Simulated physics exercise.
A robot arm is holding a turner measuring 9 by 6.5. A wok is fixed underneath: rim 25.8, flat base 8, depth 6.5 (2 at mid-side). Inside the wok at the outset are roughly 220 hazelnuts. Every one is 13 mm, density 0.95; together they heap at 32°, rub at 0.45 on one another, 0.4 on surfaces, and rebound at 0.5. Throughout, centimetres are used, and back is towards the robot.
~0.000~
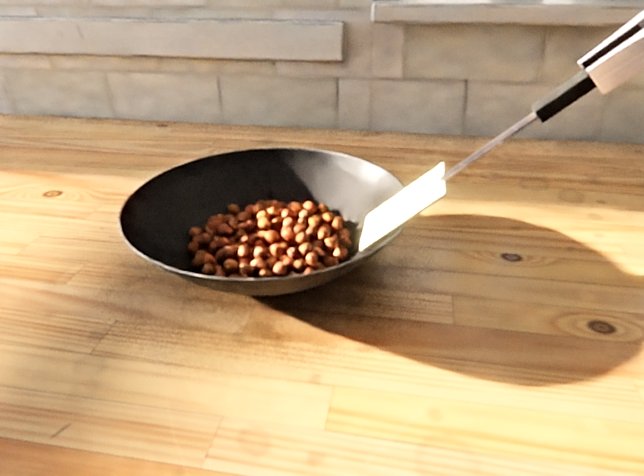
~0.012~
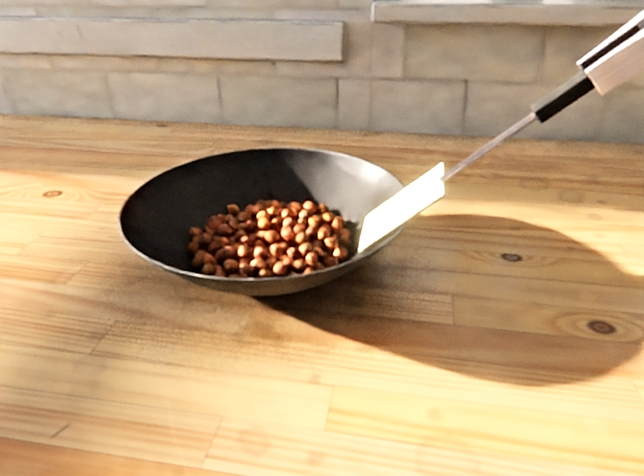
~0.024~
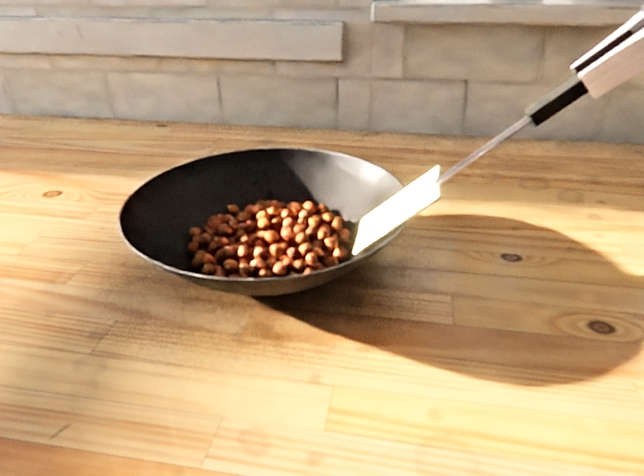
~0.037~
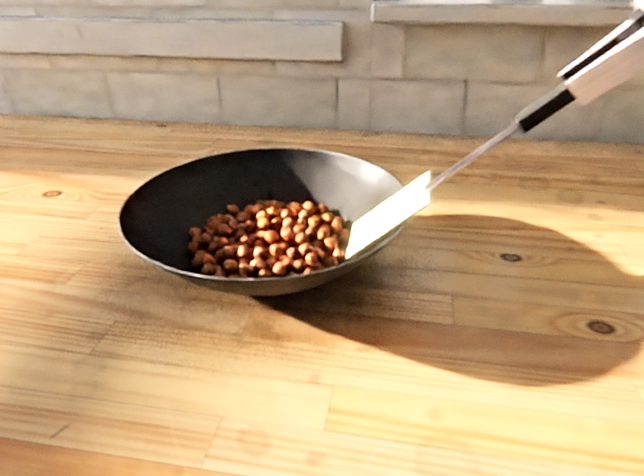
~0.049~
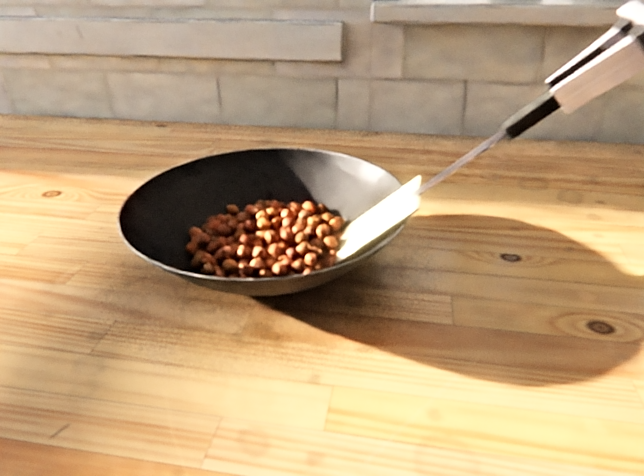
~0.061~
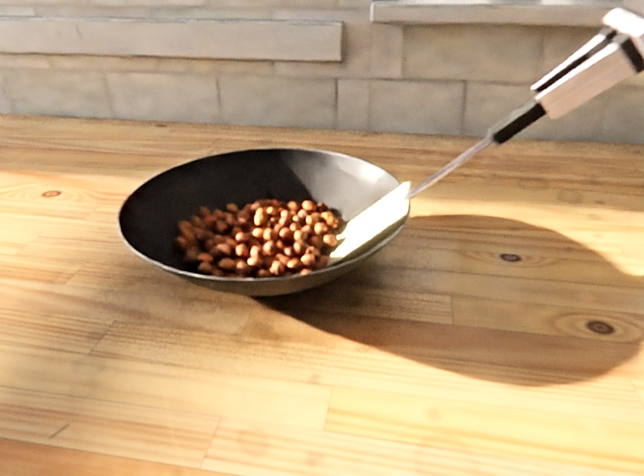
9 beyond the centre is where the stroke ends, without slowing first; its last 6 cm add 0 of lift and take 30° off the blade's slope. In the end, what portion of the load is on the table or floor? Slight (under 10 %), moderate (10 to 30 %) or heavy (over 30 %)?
Moderate.
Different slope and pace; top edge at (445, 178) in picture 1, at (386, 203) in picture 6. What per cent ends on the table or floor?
Around 45 per cent finishes there.
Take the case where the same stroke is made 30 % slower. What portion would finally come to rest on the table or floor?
In that case, around 10 per cent would end on the table or floor.
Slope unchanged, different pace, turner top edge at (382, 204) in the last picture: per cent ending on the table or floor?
Expect about 45 per cent there.
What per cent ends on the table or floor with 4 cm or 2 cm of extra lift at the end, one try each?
I'd say close to 30 percent for the first and close to 30 percent for the second.
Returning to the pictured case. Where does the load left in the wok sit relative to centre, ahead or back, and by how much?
Ahead, by about 4.0 cm.
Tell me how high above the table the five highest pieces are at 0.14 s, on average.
8 cm.
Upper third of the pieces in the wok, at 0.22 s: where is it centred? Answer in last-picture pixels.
Around (185, 205).
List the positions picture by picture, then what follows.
The first picture shows turner top edge at (445, 178), sloping 42°; upper third of the load around (273, 234), from x 195 to 345, top at y 205; 221 in the wok.
The second picture shows turner top edge at (444, 178), sloping 42°; upper third of the load around (273, 234), from x 195 to 345, top at y 205.
The third picture shows turner top edge at (439, 181), sloping 42°; upper third of the load around (273, 234), from x 195 to 345, top at y 205.
The fourth picture shows turner top edge at (430, 187), sloping 42°; upper third of the load around (273, 234), from x 195 to 345, top at y 205.
The fifth picture shows turner top edge at (419, 192), sloping 42°; upper third of the load around (273, 233), from x 195 to 340, top at y 205.
The sixth picture shows turner top edge at (408, 197), sloping 42°; upper third of the load around (261, 232), from x 180 to 340, top at y 205; 221 in the wok.
After 0.14 s, sloping 42°, highest piece 8 above the table; 219 in the wok, 2 on the blade or in flight.
After 0.22 s, sloping 33°, highest piece 8 above the table; 212 in the wok, 9 on the blade or in flight.
After 0.46 s, sloping 12°, highest piece 7 above the table; 174 in the wok, 43 on the table or floor, 4 on the blade or in flight.
After 1.51 s, sloping 12°, highest piece 7 above the table; 174 in the wok, 47 on the table or floor.
At rest, 174 in the wok, 47 on the table or floor. That is 21 % on the table or floor.
